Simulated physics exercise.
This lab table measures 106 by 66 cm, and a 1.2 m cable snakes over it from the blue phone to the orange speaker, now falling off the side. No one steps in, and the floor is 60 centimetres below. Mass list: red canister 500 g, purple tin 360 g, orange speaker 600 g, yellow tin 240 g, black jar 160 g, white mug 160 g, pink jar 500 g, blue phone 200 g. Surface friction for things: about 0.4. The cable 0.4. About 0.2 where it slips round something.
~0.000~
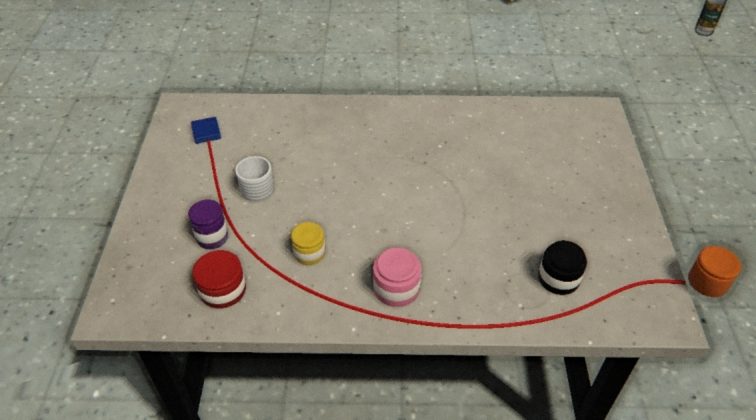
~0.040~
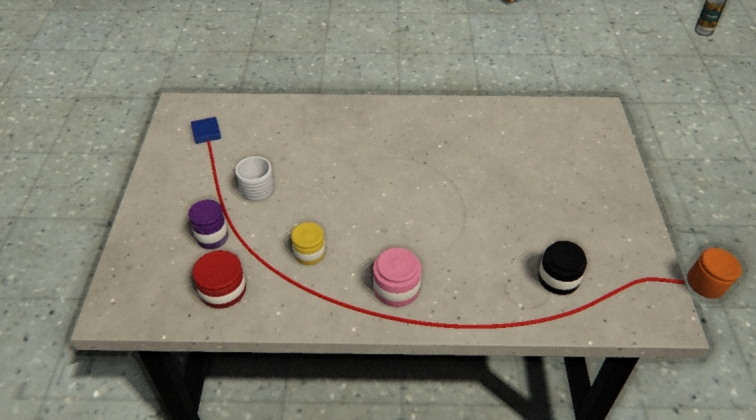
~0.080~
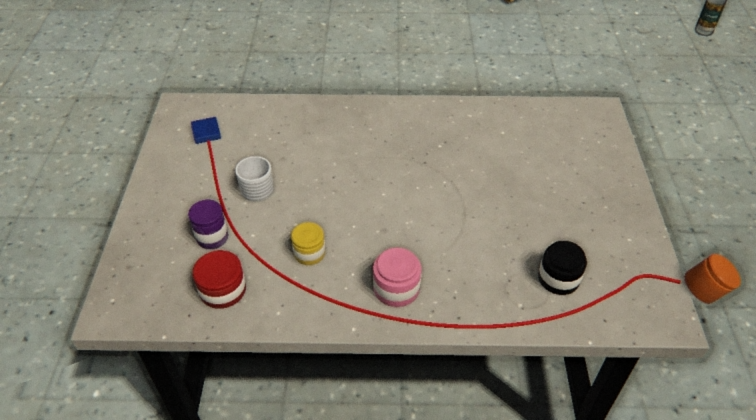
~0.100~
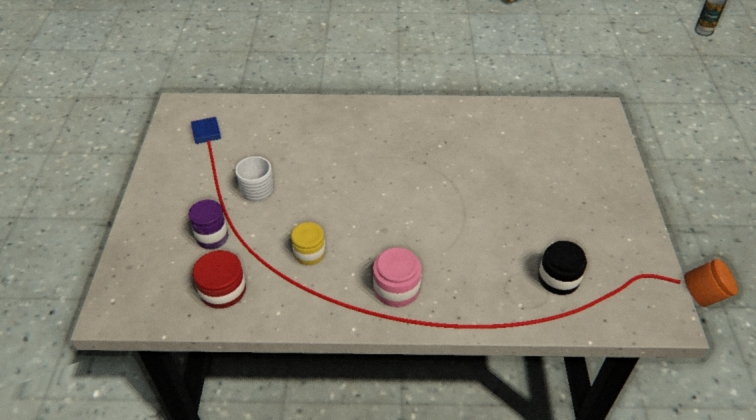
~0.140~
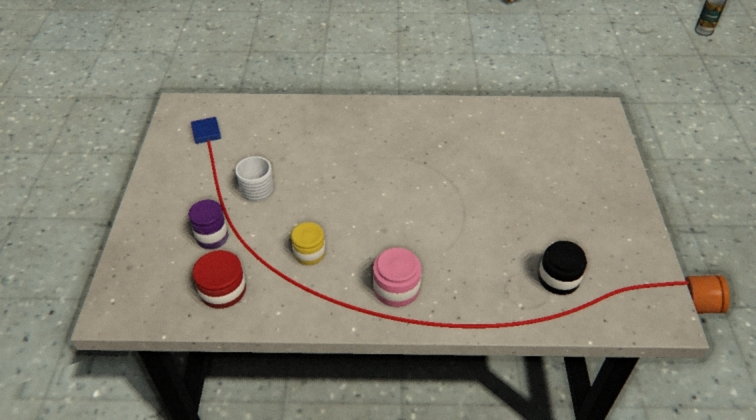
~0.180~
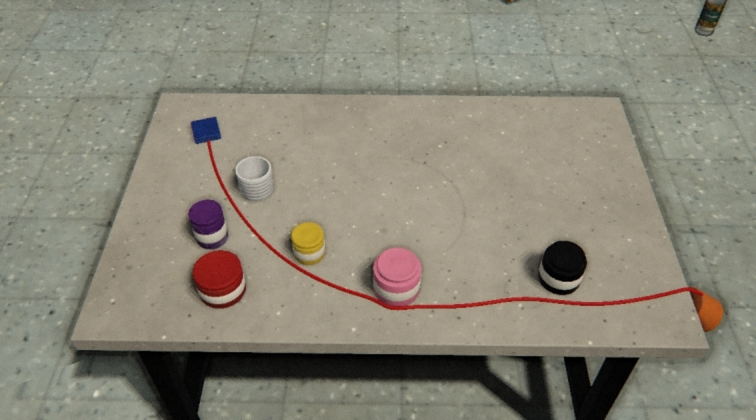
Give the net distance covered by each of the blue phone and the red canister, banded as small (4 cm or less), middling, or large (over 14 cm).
Net distance: The blue phone covers a large one; the red canister covers a small one.
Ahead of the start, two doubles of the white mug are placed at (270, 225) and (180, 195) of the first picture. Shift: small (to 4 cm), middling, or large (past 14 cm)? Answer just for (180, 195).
Net shift there: Minor.
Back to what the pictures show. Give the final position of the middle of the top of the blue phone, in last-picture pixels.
It stops around pixel (337, 298).
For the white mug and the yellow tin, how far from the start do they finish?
White mug roughly 6 cm, yellow tin roughly 4 cm.
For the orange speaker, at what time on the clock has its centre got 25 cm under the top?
Roughly 0.46 s.
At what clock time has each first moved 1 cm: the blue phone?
Blue phone at 0.24 s on the clock.
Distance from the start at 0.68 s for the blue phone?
Approx. shift - blue phone 25 cm.
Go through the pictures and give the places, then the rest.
In the first picture, blue phone (205, 127); red canister (217, 268); cable runs through (625, 288) (512, 325) (371, 313) (259, 258) (217, 183).
In the second picture, orange speaker (720, 263); cable runs through (624, 288) (371, 313) (217, 183).
In the third picture, orange speaker (712, 279); cable runs through (623, 287) (371, 313) (217, 183).
In the fourth picture, orange speaker (711, 283); cable runs through (623, 287) (371, 313) (217, 183).
In the fifth picture, orange speaker (706, 295); cable runs through (627, 289) (371, 313) (217, 183).
In the sixth picture, blue phone (205, 127); red canister (217, 268); cable runs through (654, 297) (526, 299) (276, 252) (221, 182).
After 0.4 s, the cable's tail end at (236, 180); blue phone 14 cm off its start, orange speaker over the edge, yellow tin 1 cm off its start.
After 0.7 s, the cable's tail end at (258, 224); blue phone 27 cm off its start, orange speaker over the edge, white mug 5 cm off its start.
After 0.9 s, the cable's tail end at (326, 284); blue phone 47 cm off its start at (308, 274), white mug 5 cm off its start at (275, 177), orange speaker over the edge.
After 1.2 s, the cable's tail end at (356, 306); blue phone 54 cm off its start, white mug 5 cm off its start, orange speaker over the edge.
After 2.4 s, the cable's tail end at (356, 306); blue phone 54 cm off its start at (337, 298), red canister 0 cm off its start at (217, 268), white mug 5 cm off its start at (275, 177), orange speaker over the edge.
